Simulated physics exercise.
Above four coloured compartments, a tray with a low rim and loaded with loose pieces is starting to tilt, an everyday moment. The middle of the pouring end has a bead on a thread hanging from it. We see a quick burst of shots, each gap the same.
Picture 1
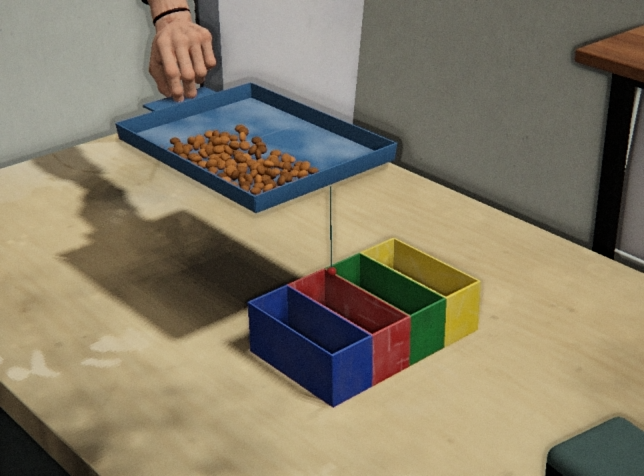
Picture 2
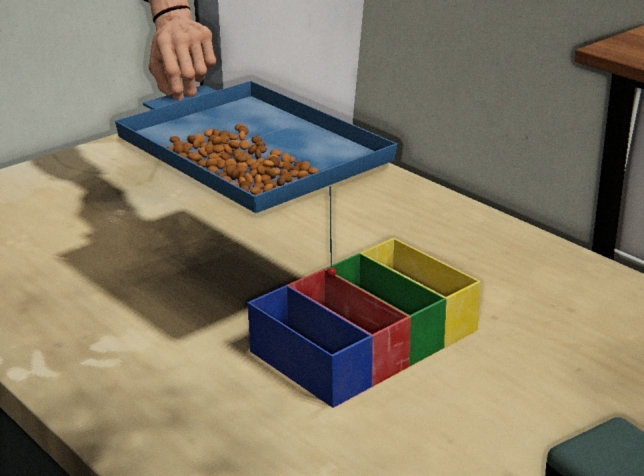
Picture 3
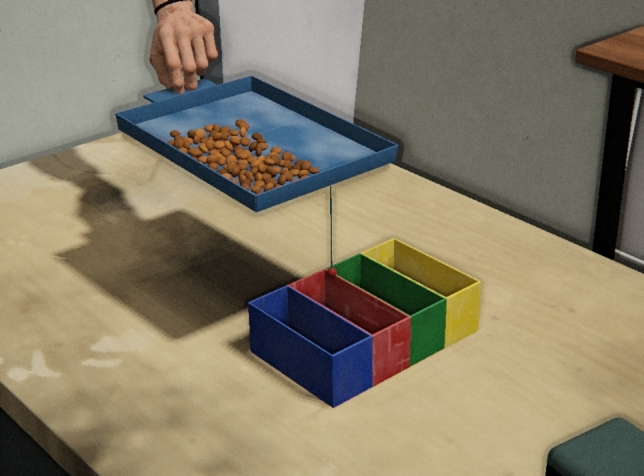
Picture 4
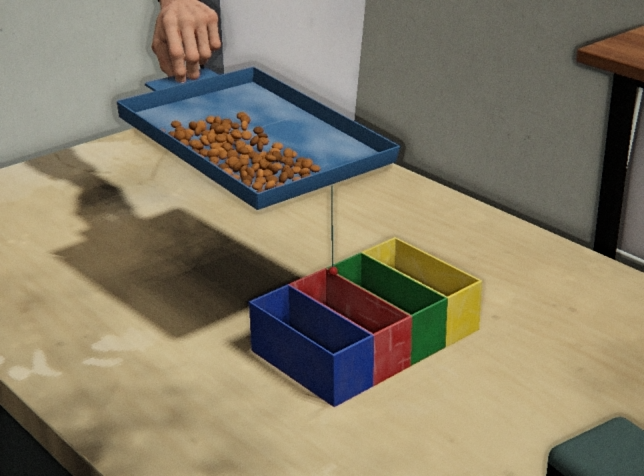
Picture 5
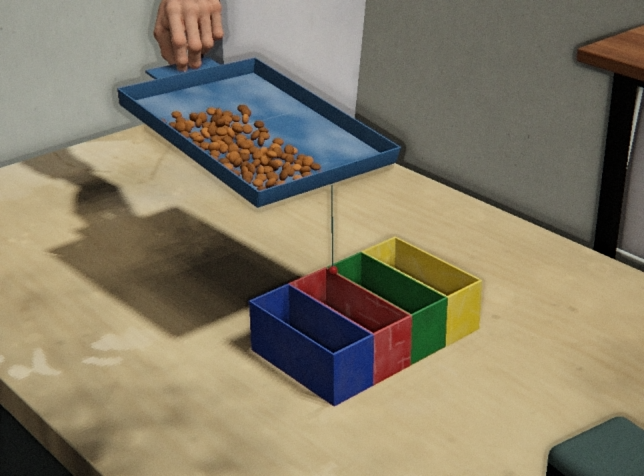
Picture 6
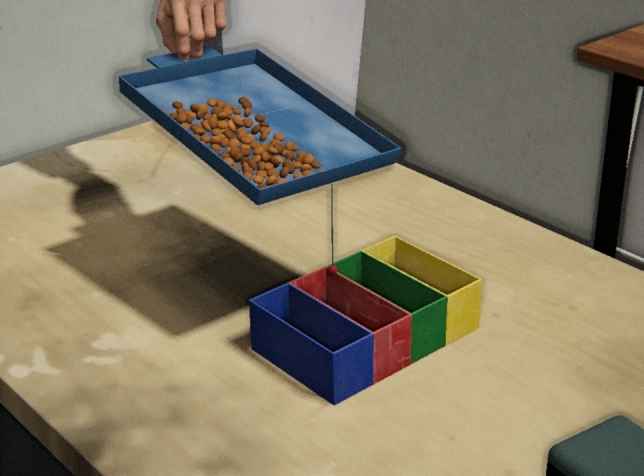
A hand at the upper left raises the back of a shallow blue tray of small brown pieces, tilting it slightly toward its front right corner while the pieces barely shift. Below the tray's front edge hangs a thin thread, beside four open compartments coloured blue, red, green and yellow from left to right. The steady view looks down on a pale wooden table near grey walls.
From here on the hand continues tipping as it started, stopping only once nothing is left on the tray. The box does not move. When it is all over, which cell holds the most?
The green cell holds the most.
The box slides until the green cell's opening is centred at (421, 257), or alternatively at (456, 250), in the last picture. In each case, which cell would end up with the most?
That red cell, then the blue cell.
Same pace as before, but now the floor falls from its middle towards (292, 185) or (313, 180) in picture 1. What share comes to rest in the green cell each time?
In order: About 0, then 10 percent.
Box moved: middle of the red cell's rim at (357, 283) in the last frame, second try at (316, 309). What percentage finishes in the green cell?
50% for the first placement, 30% for the second.
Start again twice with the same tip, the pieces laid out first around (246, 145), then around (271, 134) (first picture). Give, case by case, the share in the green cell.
In order, 40 per cent then 40 per cent.
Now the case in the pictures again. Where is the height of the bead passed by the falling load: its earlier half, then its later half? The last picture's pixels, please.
The early half goes through (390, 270), the late half through (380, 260).
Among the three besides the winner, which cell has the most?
Next after the leader comes yellow.
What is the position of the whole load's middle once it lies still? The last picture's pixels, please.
I'd place the middle at about (391, 322).
Soon after the last picture, tray tipped steeply; nearly all on the tray; a stray few falling or outside the box.
A little later, tray tipped right over; about half on the tray; about a quarter in the green cell; a small part in the yellow cell; a stray few in the red cell; a small part falling or outside the box.
Later still, tray tipped past a quarter turn; about half in the green cell; about a quarter in the yellow cell; about a quarter in the red cell; a stray few in the blue cell; a stray few falling or outside the box.
At rest, tray tipped past a quarter turn; about half in the green cell; about a quarter in the yellow cell; about a quarter in the red cell; a stray few in the blue cell; a stray few outside the box.
